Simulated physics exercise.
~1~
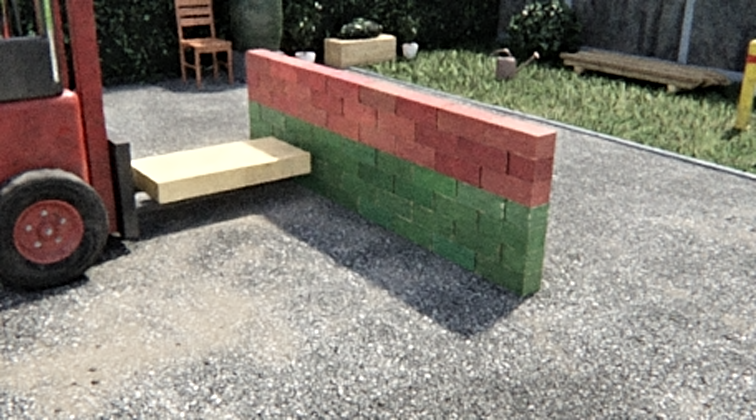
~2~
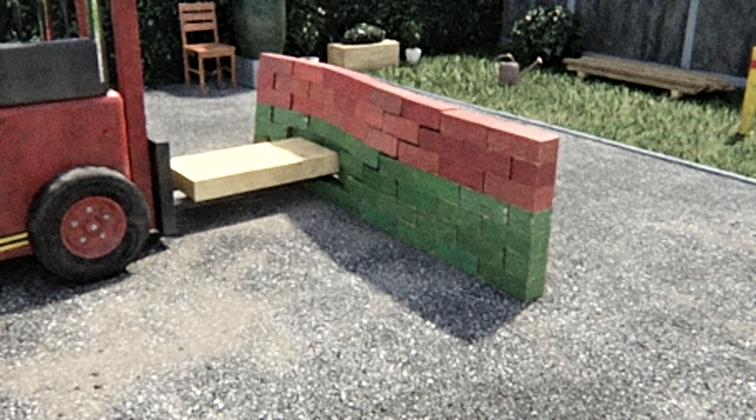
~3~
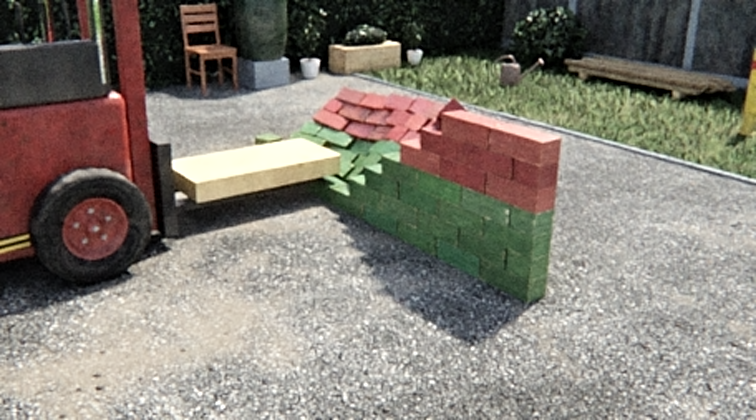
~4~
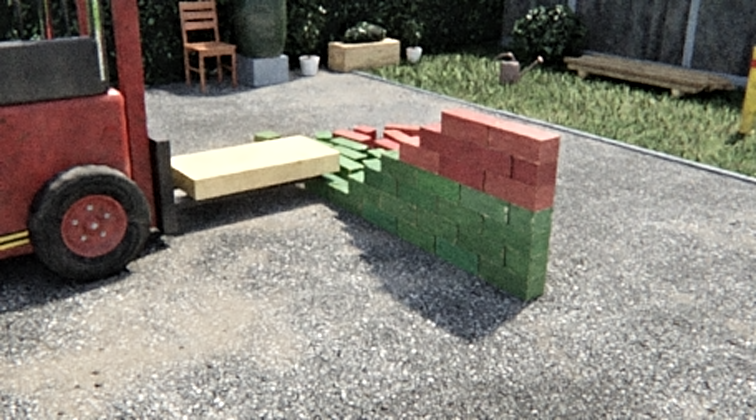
A forklift pushes a pale block into a red and green wall, toppling its left part.
